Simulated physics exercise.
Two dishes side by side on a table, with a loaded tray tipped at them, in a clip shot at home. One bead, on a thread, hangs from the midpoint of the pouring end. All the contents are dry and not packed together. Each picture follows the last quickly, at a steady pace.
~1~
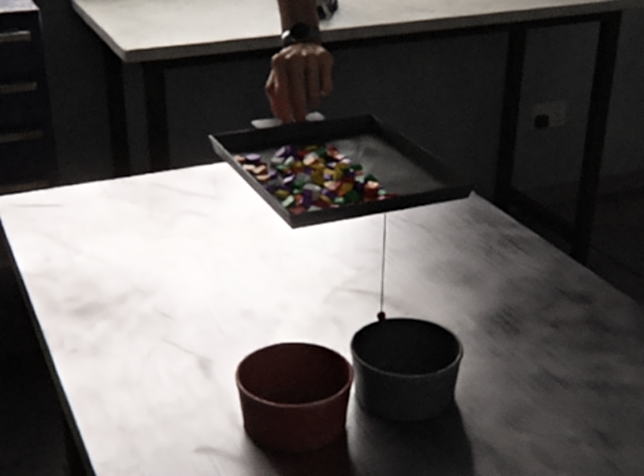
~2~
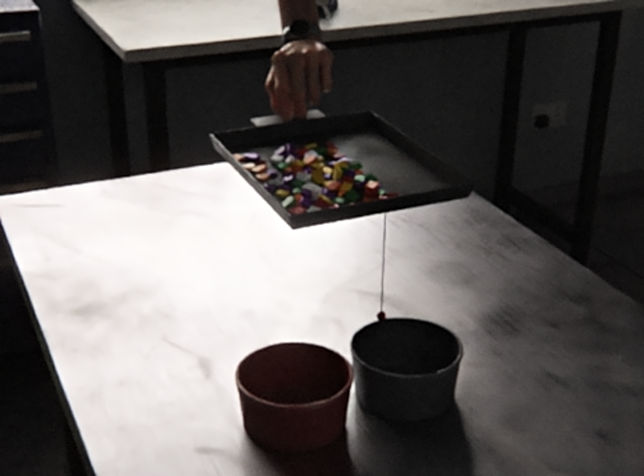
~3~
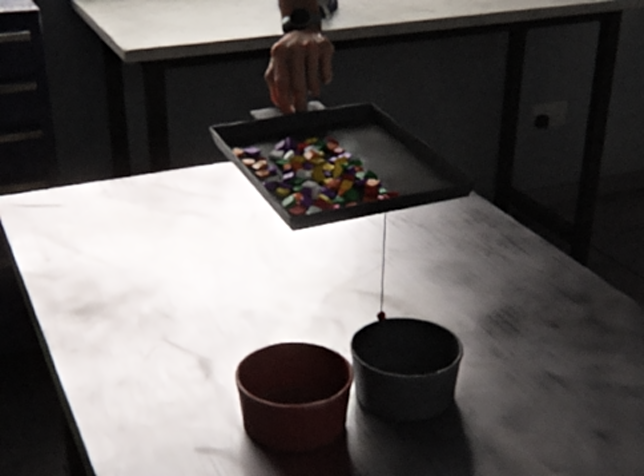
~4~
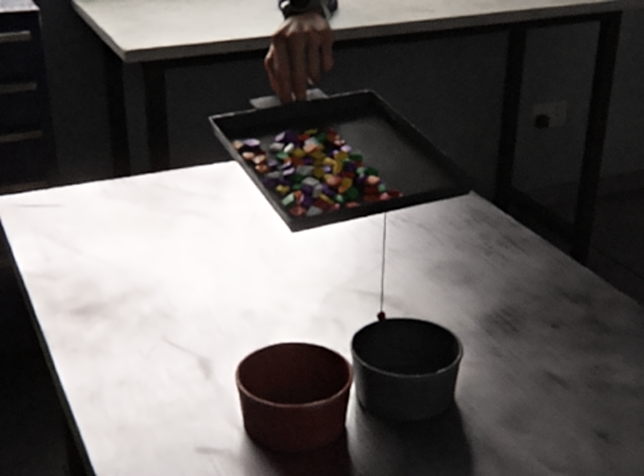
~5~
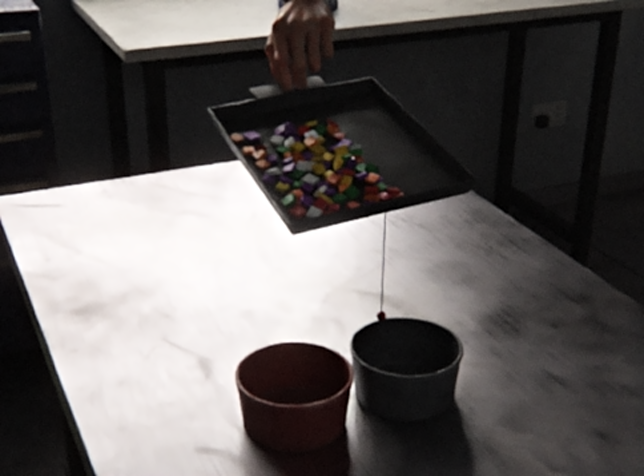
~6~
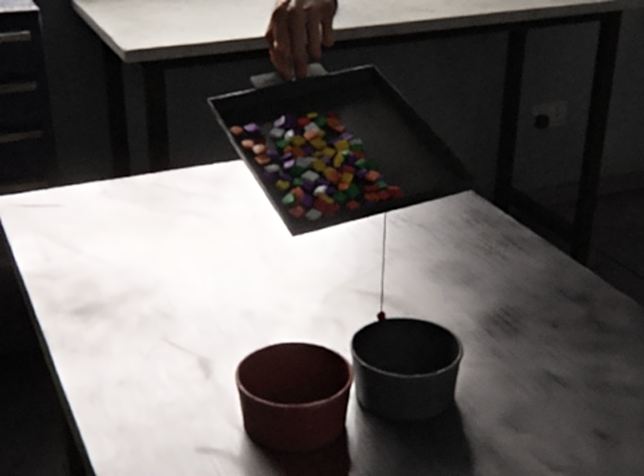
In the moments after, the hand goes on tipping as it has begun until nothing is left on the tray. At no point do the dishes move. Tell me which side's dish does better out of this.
Oh, the winner here is the left dish, by the look of it.
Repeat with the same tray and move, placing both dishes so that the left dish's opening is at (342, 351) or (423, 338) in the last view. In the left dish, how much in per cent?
You'd get 90 in a hundred the first time and 10 in a hundred the second.
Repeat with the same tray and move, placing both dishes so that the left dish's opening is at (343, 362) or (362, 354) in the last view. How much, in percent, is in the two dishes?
Close to 80 per cent, followed by close to 60 per cent.
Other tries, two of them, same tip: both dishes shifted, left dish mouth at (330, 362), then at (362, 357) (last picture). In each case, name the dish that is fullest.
For the first place, the dish on the left side; for the second, the dish on the left side.
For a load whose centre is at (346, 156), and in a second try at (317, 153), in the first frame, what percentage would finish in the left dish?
First about 60, then 60 per cent.
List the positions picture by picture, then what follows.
Corners of the pouring end at (293, 213) and (469, 182), level; middle of the load at (318, 180), mosaic tiles; left dish at (317, 423); right dish at (432, 393); bead on its thread at (381, 316), in the first frame.
Corners of the pouring end at (293, 213) and (470, 181), level; middle of the load at (318, 179), in the second frame.
Corners of the pouring end at (293, 215) and (470, 180), tipped barely, lowest at the left corner; middle of the load at (318, 177), in the third frame.
Corners of the pouring end at (293, 218) and (470, 179), tipped a little, lowest at the left corner; middle of the load at (318, 173), in the fourth frame.
Corners of the pouring end at (293, 220) and (471, 178), tipped a little, lowest at the left corner; middle of the load at (318, 169), in the fifth frame.
Corners of the pouring end at (293, 223) and (471, 177), tipped clearly, lowest at the left corner; middle of the load at (319, 166); left dish at (317, 423); right dish at (432, 393), in the sixth frame.
Soon after the last picture, tray tipped steeply; all on the tray.
A little later, tray tipped right over; about two thirds on the tray; about a quarter in the left dish; a stray few in the right dish; about a quarter in the air.
Later still, tray tipped past a quarter turn; about two thirds in the left dish; about a quarter in the right dish; a small part outside both.
At rest, tray tipped past a quarter turn; about two thirds in the left dish; about a quarter in the right dish; a small part outside both.
